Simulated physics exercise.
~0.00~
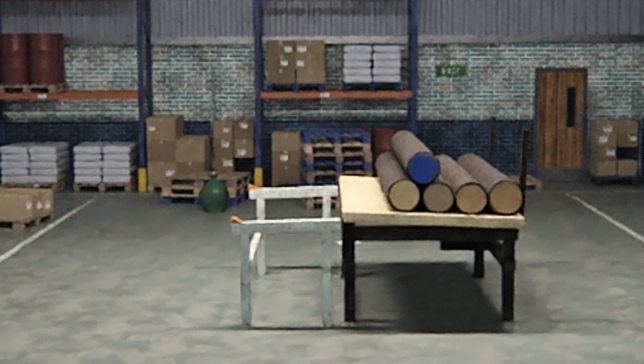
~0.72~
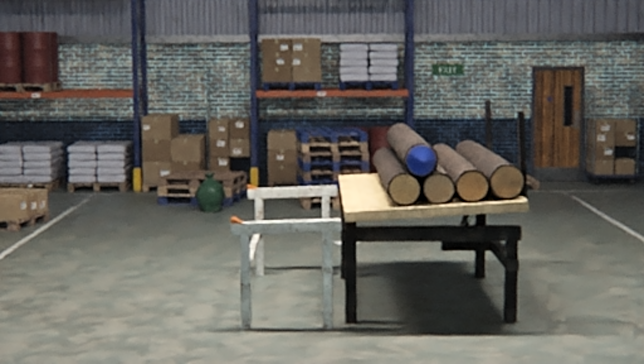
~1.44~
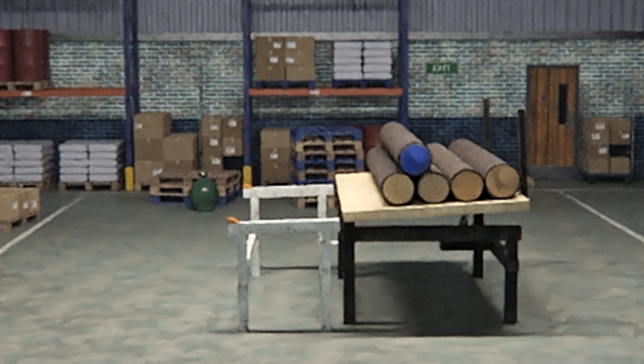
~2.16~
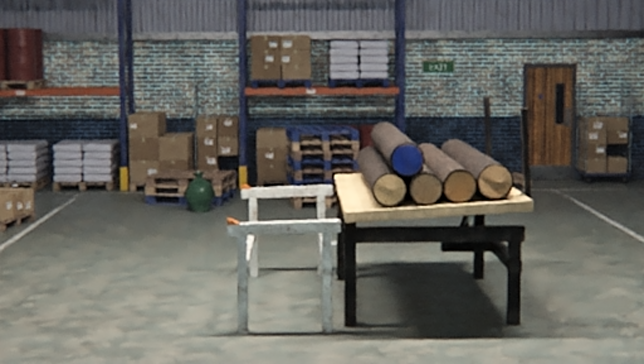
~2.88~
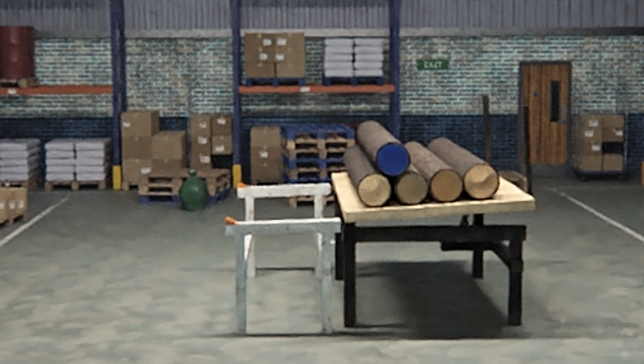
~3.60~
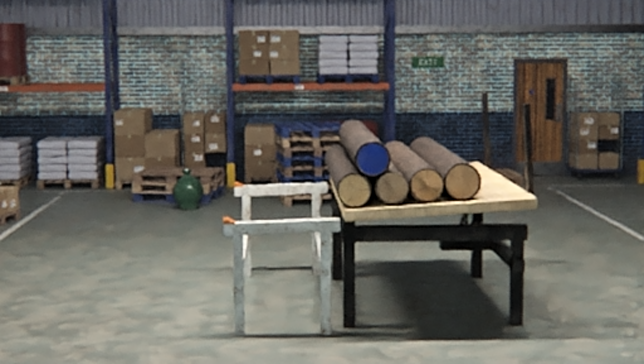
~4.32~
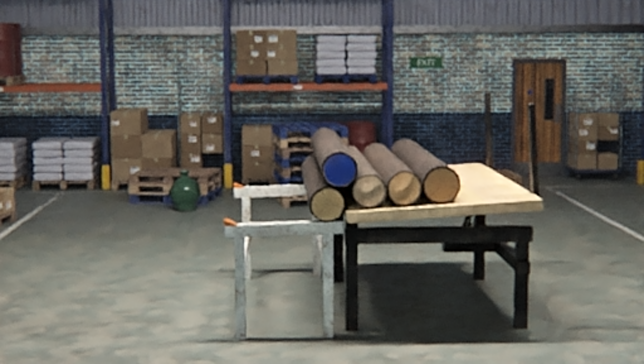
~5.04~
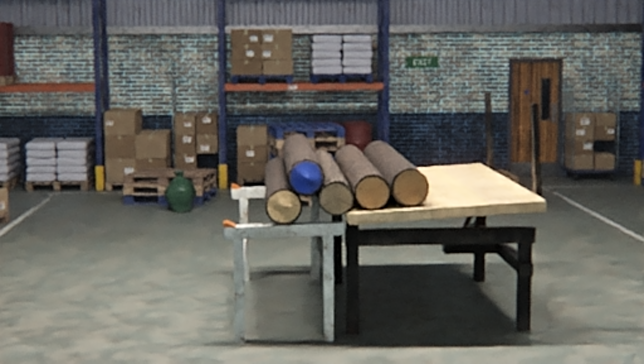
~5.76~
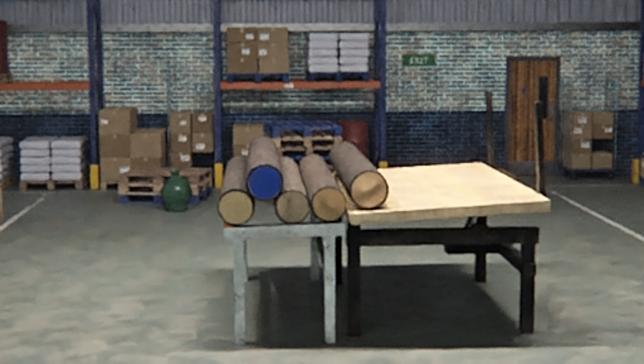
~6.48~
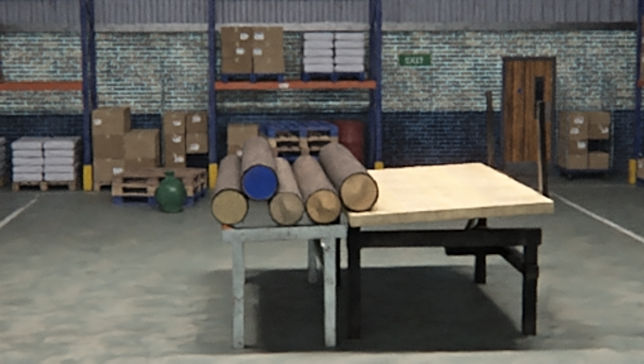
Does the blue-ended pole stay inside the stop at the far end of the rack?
Yes, the blue-ended pole stays inside the stop, resting slightly raised among the other poles near the left end of the rack.
